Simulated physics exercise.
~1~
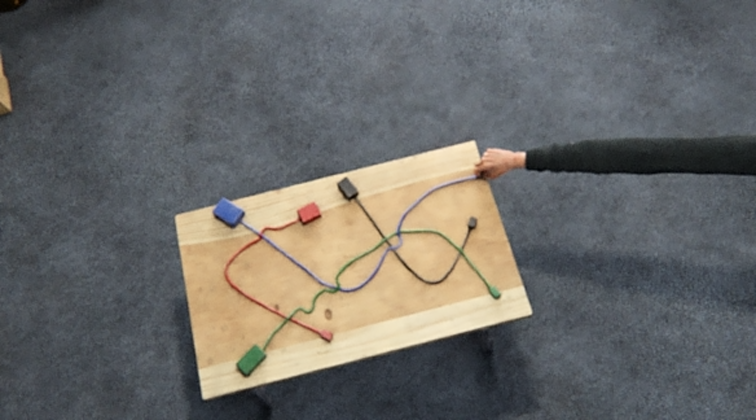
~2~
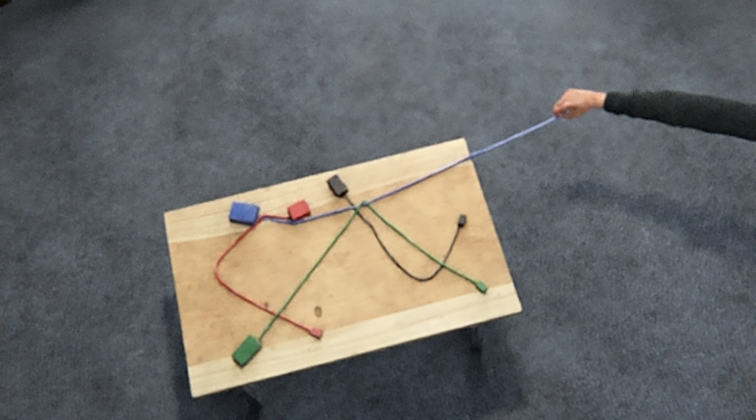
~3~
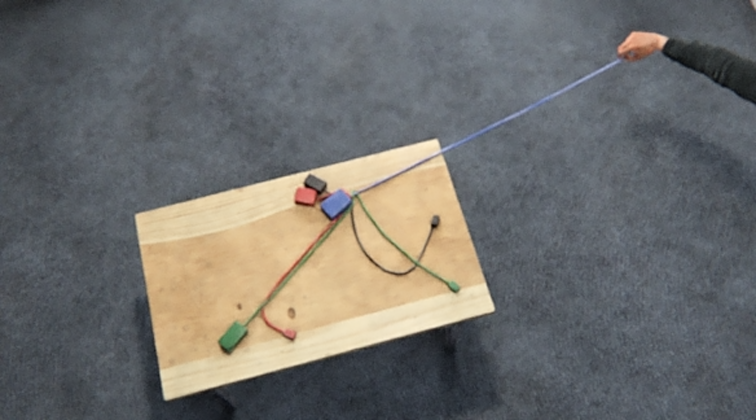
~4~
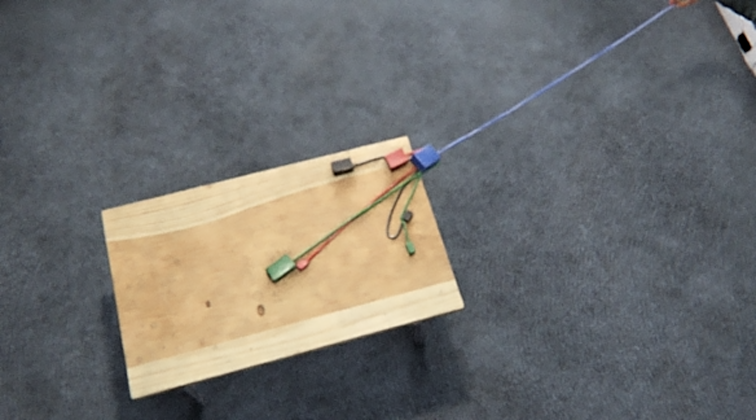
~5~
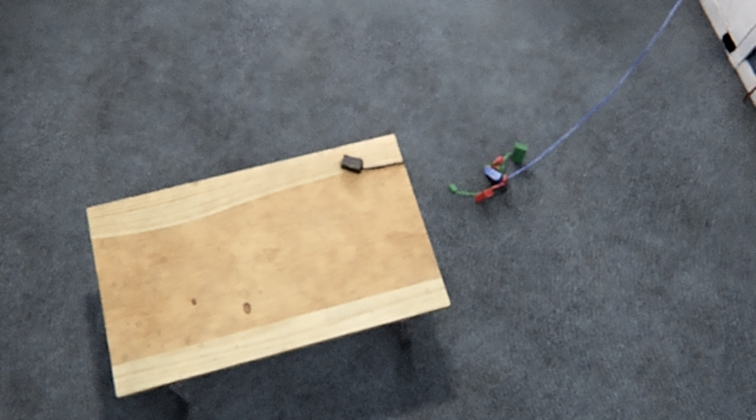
A hand pulled a blue cord off to the upper right across a wooden table, dragging its block and the tangled red and green leads over the edge toward the floor, while the black block stayed near the table's far right corner.
